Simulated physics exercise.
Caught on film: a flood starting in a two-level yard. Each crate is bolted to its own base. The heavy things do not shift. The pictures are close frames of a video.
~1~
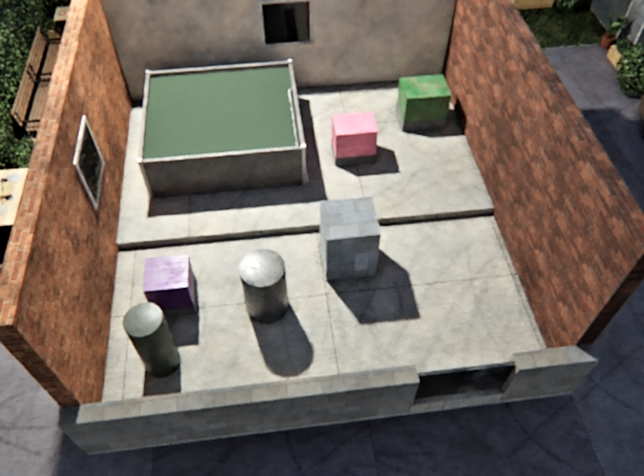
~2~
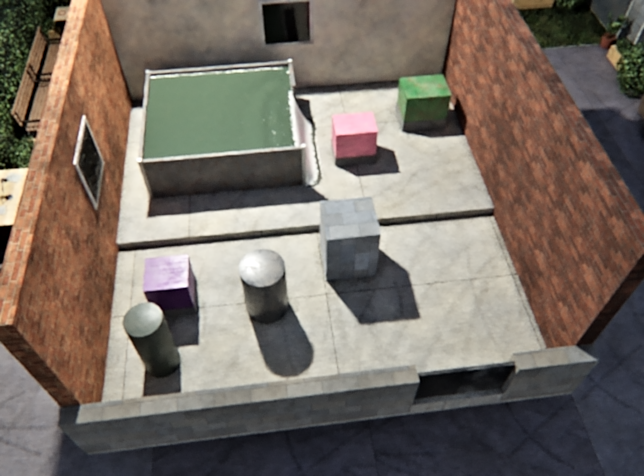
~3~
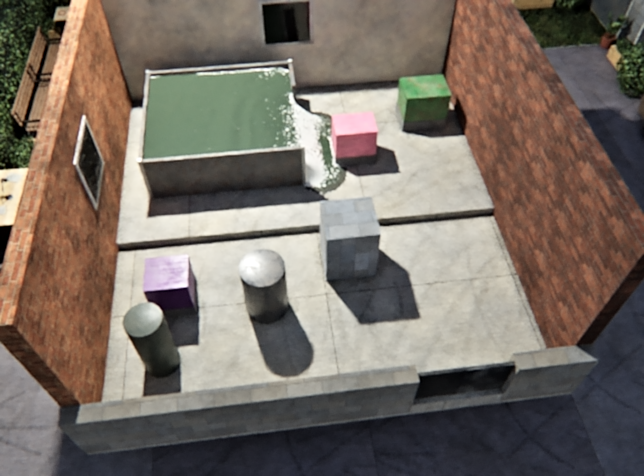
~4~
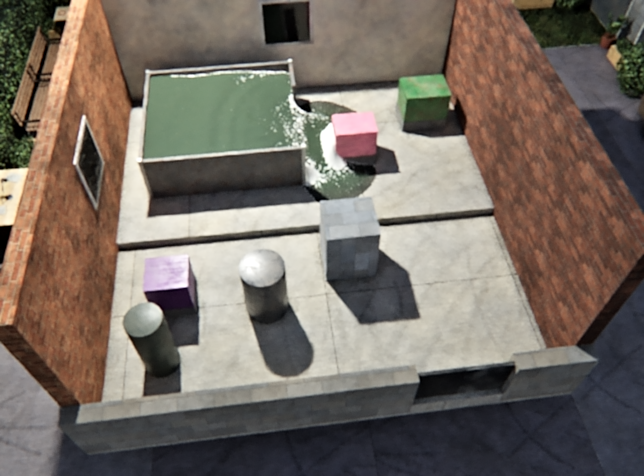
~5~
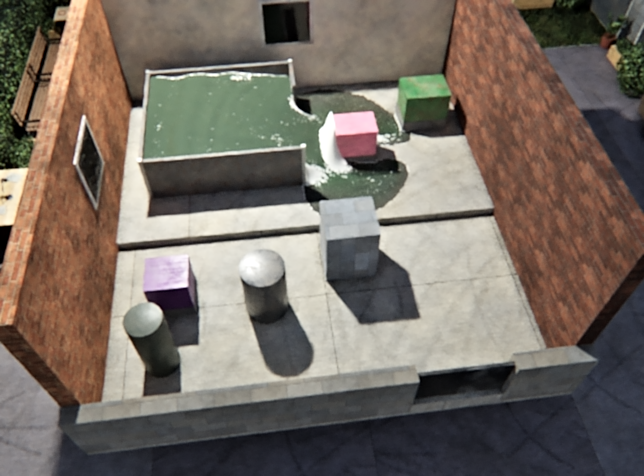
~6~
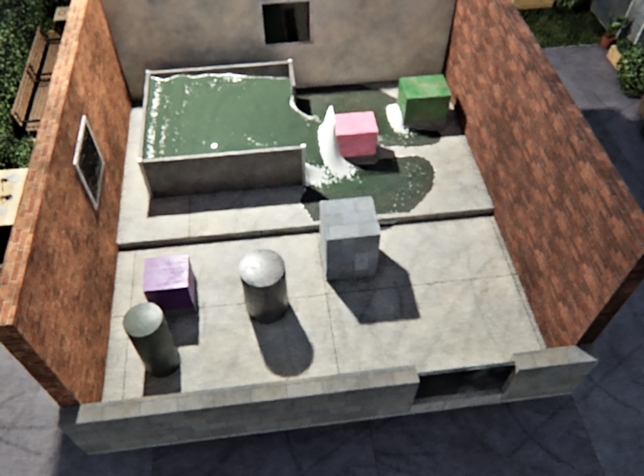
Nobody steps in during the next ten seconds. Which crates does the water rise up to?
One by one: The pink crate gets wet; the green crate gets wet; the purple crate gets wet.
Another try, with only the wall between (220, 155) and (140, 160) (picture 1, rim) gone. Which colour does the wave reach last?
The green one.
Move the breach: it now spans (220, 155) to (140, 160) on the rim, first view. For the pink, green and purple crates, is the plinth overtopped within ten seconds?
One by one: The pink one remains dry, the green one escapes it, the purple one is wetted.
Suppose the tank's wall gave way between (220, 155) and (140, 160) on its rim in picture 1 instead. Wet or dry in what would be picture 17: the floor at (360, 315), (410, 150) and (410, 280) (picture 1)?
In turn: Awash, free of water, free of water.
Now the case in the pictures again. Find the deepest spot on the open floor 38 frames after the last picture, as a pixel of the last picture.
I would point to (101, 425).
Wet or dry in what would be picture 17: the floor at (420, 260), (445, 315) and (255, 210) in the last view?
As listed: Flooded, wet, free of water.
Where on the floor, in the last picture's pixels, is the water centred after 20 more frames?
Roughly at (329, 171).
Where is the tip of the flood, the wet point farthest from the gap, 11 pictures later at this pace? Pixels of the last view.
Roughly at (553, 371).
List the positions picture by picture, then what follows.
Still water in the open tank at (222, 111), in the first frame.
The front is at (309, 186), out from the gap at (297, 137), in the second frame.
Water pours out at (298, 140) and has run to (330, 118), in the third frame.
Water pours out at (298, 142) and has run to a hidden place, in the fourth frame.
The front is at (405, 133), out from the gap at (298, 142), in the fifth frame.
Water pours out at (298, 142) and has run to (434, 133), in the sixth frame.
A moment on, water covers 35 % of the floor; the pink crate water round its plinth, the green crate water round its plinth, the purple crate not reached.
Next, water covers 50 % of the floor; the pink crate water round its plinth, the green crate water round its plinth, the purple crate not reached.
Then, water covers 65 % of the floor; the pink crate water round its plinth, the green crate water round its plinth, the purple crate water round its plinth.
Later, water covers 90 % of the floor; the pink crate water round its plinth, the green crate water round its plinth, the purple crate water round its plinth.
In the end, water covers 95 % of the floor; the pink crate was topped, the green crate was topped, the purple crate was topped.
